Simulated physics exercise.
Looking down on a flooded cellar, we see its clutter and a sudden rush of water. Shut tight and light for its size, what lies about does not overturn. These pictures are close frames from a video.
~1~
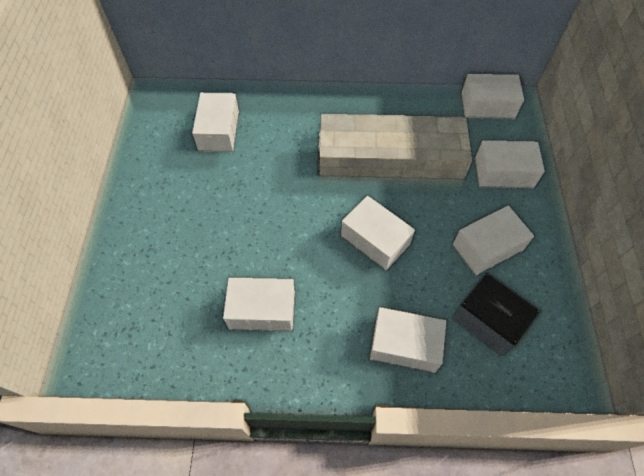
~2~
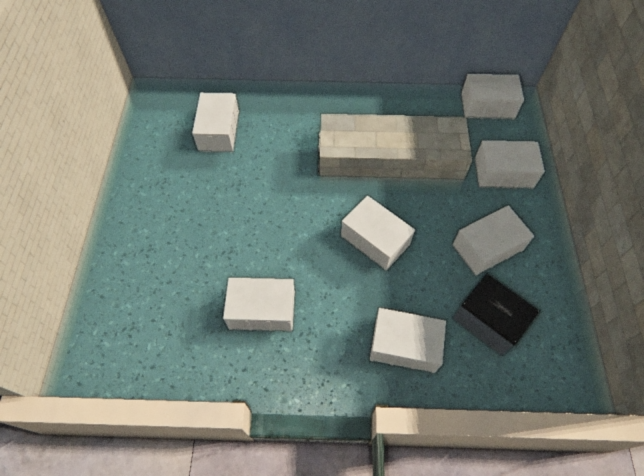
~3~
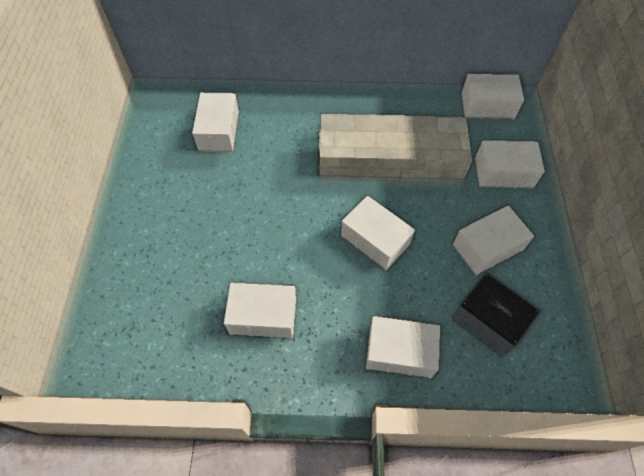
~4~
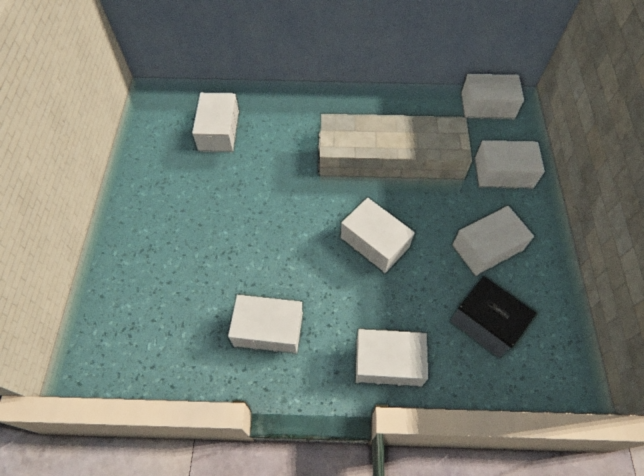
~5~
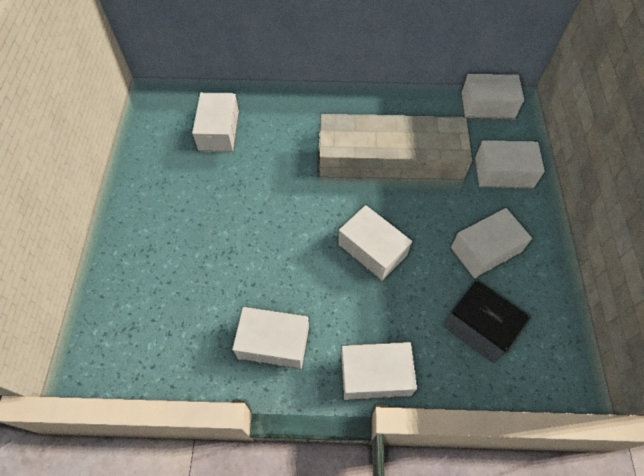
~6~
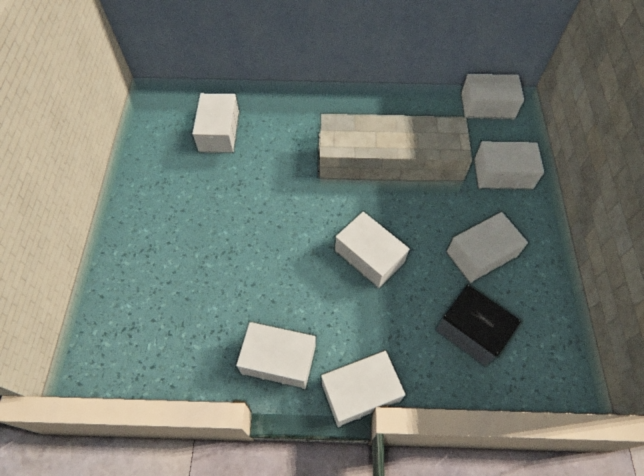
White crates floating in a flooded cellar as a gate in the low front wall opens and the nearest drift toward the gap.
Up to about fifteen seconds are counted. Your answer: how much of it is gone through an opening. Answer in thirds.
One to two thirds.
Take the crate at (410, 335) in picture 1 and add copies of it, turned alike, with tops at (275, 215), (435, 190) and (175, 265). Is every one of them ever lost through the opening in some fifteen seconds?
Okay, one at a time: Gets out, next does not get out, last gets out.
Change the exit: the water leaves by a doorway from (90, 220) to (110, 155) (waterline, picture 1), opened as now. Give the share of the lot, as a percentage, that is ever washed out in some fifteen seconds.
Some 20 per cent of the things, roughly.
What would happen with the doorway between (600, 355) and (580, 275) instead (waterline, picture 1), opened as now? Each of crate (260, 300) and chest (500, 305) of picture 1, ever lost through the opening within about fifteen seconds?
Taking them in order, the first one never leaves while the second one gets swept away.
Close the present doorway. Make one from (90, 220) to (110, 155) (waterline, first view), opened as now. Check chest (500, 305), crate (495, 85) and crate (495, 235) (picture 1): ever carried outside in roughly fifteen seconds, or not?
Ordered result: Retained / retained / retained.
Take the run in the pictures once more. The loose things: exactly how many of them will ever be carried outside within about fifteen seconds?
My count comes to 5.
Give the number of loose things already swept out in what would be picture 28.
I reckon 4.
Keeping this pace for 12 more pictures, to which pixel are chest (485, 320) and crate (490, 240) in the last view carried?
Around (387, 381) and (452, 278).
A moment on, 2 of 8 are out; 6 afloat.
Next, 2 of 8 are out; 6 afloat.
Later, 4 of 8 are out; 4 afloat.
In the end, 5 of 8 are out; 3 afloat.
